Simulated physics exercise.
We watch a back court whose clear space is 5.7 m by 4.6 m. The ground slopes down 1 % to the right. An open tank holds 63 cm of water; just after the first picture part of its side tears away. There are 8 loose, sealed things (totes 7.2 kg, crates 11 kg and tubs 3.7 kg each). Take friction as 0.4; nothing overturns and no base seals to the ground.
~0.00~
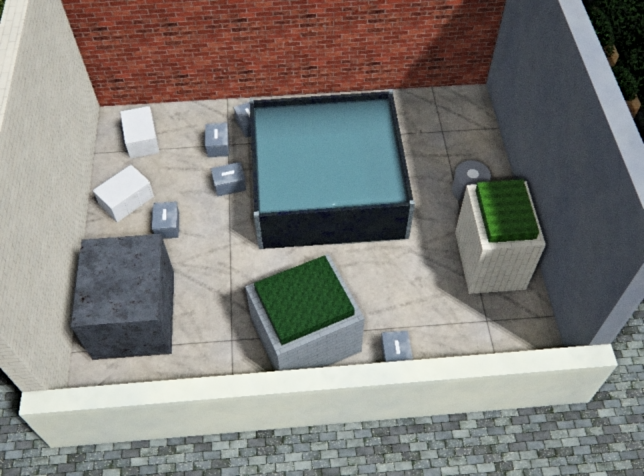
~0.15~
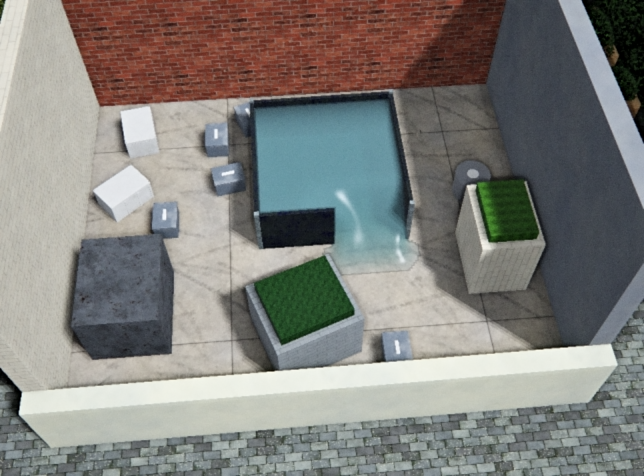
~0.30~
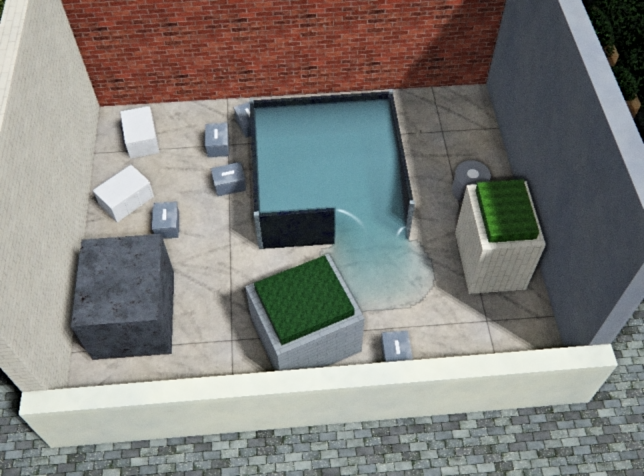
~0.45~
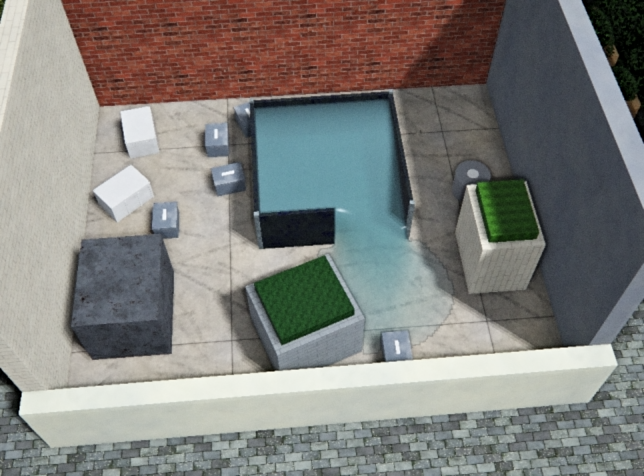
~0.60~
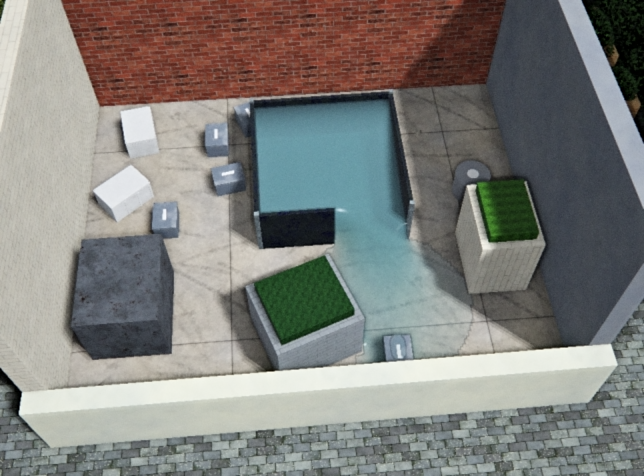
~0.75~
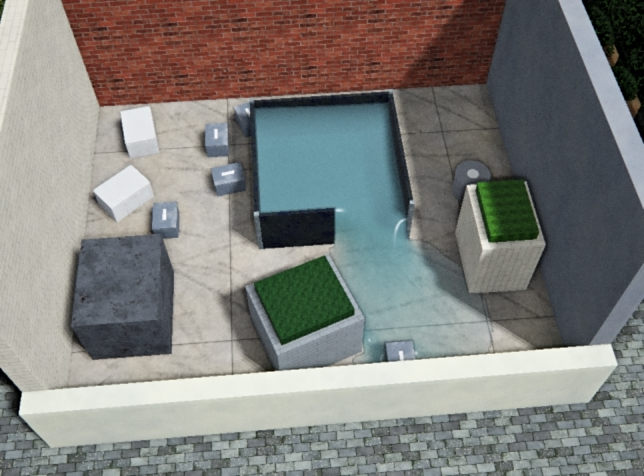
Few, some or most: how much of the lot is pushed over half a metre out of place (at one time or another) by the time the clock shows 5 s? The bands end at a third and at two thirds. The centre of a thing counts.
Share: Not even a third.
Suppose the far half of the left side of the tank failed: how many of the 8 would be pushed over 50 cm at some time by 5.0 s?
In that case 6 of them.
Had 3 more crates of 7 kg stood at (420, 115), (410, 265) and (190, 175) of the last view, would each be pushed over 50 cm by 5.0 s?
In turn: Over, more, under.
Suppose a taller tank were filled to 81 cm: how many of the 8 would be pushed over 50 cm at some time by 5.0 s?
Then 3.
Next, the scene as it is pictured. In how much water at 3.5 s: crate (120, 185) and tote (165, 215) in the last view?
About 0 and 1 cm.
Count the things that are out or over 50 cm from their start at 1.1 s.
0 of them.
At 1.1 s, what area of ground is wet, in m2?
About 7.5 m2.
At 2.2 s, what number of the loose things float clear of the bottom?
1 of them.
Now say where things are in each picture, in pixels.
A tote at (397, 348) rests on the ground; a tote at (164, 215) rests on the ground; water covers 3.2 m2; 0 of 8 have shifted, in the first frame.
A tote at (397, 348), on the bottom; a tote at (164, 215), on the bottom; 3.7 m2 under water; 0 of 8 have shifted, in the second frame.
A tote at (397, 348), on the bottom; a tote at (164, 215), on the bottom; 4.4 m2 under water; 0 of 8 have shifted, in the third frame.
A tote at (397, 348) rests on the ground; a tote at (164, 215) rests on the ground; 5.2 m2 under water; 0 of 8 have shifted, in the fourth frame.
A tote at (398, 352), on the bottom, 5 cm from its start; a tote at (164, 215), on the bottom; water covers 5.9 m2; 1 of 8 have shifted, in the fifth frame.
A tote at (402, 358) floats, 15 cm from its start; a tote at (164, 215) rests on the ground; 6.4 m2 under water; 1 of 8 have shifted, in the sixth frame.
After 1.1 s 0 of 8 are over 50 cm from their spots; 1 afloat.
After 2.2 s 1 of 8 are over 50 cm from their spots; 1 afloat.
After 3.5 s 1 of 8 are over 50 cm from their spots; 1 afloat.
After 5.0 s 2 of 8 are over 50 cm from their spots, and 2 have been at some point; 2 afloat.
